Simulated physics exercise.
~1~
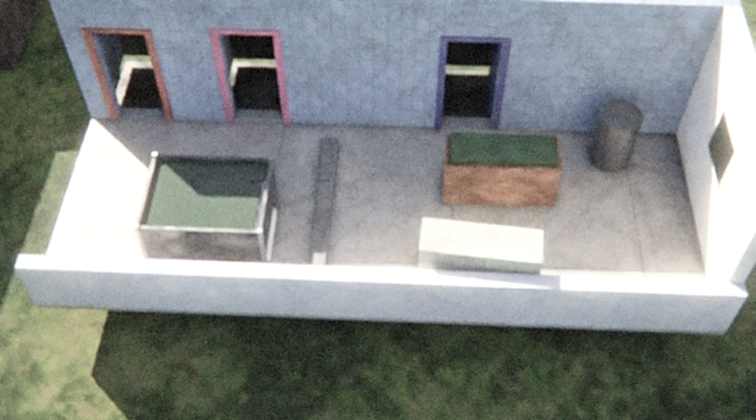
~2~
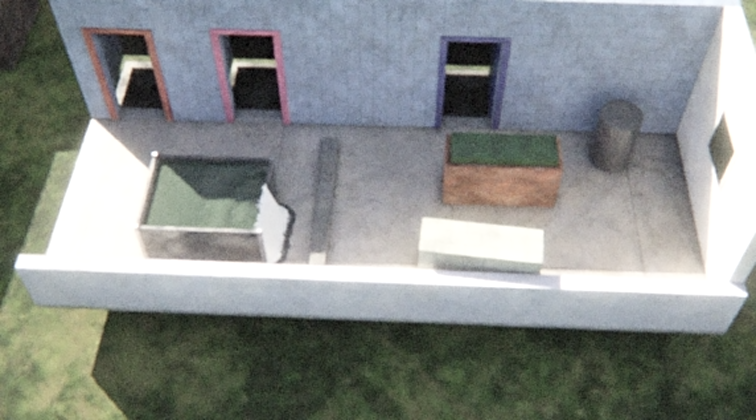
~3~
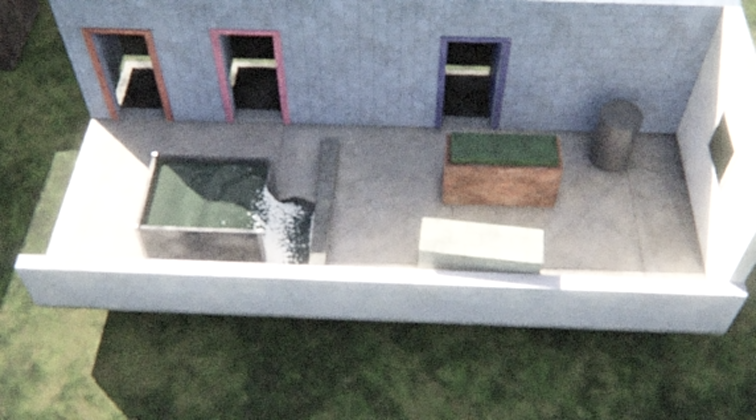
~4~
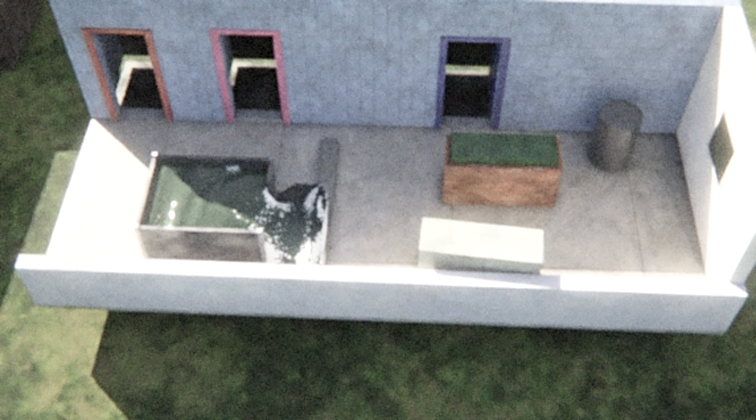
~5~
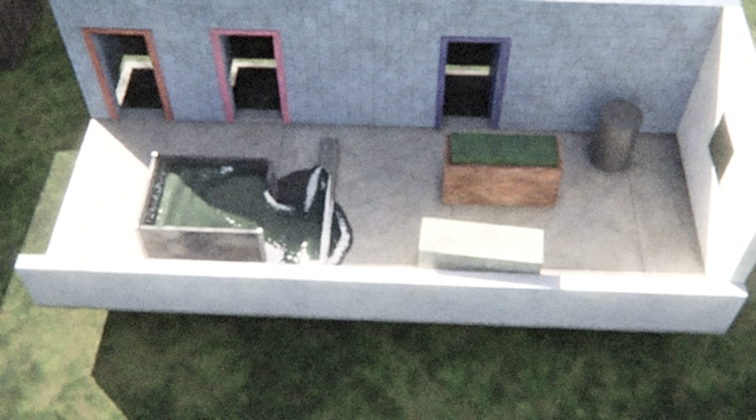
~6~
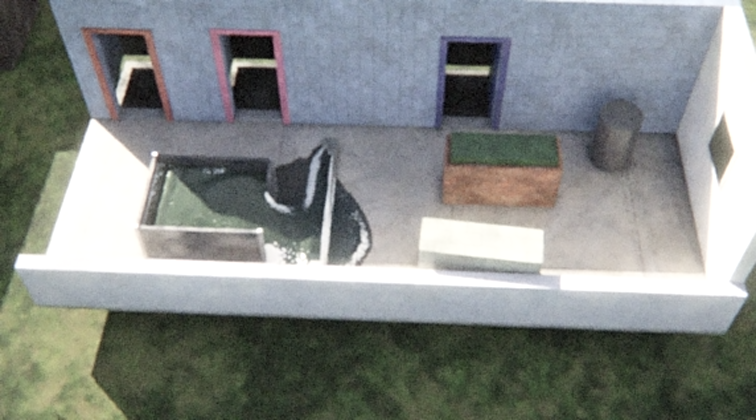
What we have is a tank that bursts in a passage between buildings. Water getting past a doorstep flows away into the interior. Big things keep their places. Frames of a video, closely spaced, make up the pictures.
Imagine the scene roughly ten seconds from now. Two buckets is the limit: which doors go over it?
My prediction: Blue door: Over two buckets, red door: Two buckets at most, pink door: Two buckets at most.
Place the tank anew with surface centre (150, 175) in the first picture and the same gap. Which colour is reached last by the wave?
The red-painted one is the last one.
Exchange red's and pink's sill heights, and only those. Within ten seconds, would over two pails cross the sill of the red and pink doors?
Logged: Red stays inside the limit; pink crosses the threshold.
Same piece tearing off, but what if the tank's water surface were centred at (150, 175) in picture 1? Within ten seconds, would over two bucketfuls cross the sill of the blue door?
Result, one by one - blue door: Above the limit.
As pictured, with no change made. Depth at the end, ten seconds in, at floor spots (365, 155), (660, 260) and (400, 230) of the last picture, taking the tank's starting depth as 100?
Some 8, 4 and 8 in a hundred.
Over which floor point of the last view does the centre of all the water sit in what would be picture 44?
Centre of the water: Near (360, 207).
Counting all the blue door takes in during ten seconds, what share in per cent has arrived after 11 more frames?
The figure is near 0 per cent.
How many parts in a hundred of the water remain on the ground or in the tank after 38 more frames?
Some 90 per cent.
A moment on, water covers 30 % of the floor; the blue door not reached, the red door not reached, the pink door wet at the sill, nothing in.
Next, water covers 45 % of the floor; the blue door wet at the sill, nothing in, the red door not reached, the pink door wet at the sill, nothing in.
Then, water covers 65 % of the floor; the blue door over two buckets in, the red door wet at the sill, nothing in, the pink door under two buckets in.
Later, water covers 85 % of the floor; the blue door over two buckets in, the red door wet at the sill, nothing in, the pink door under two buckets in.
In the end, water covers 90 % of the floor; the blue door far over two buckets in, the red door wet at the sill, nothing in, the pink door under two buckets in.
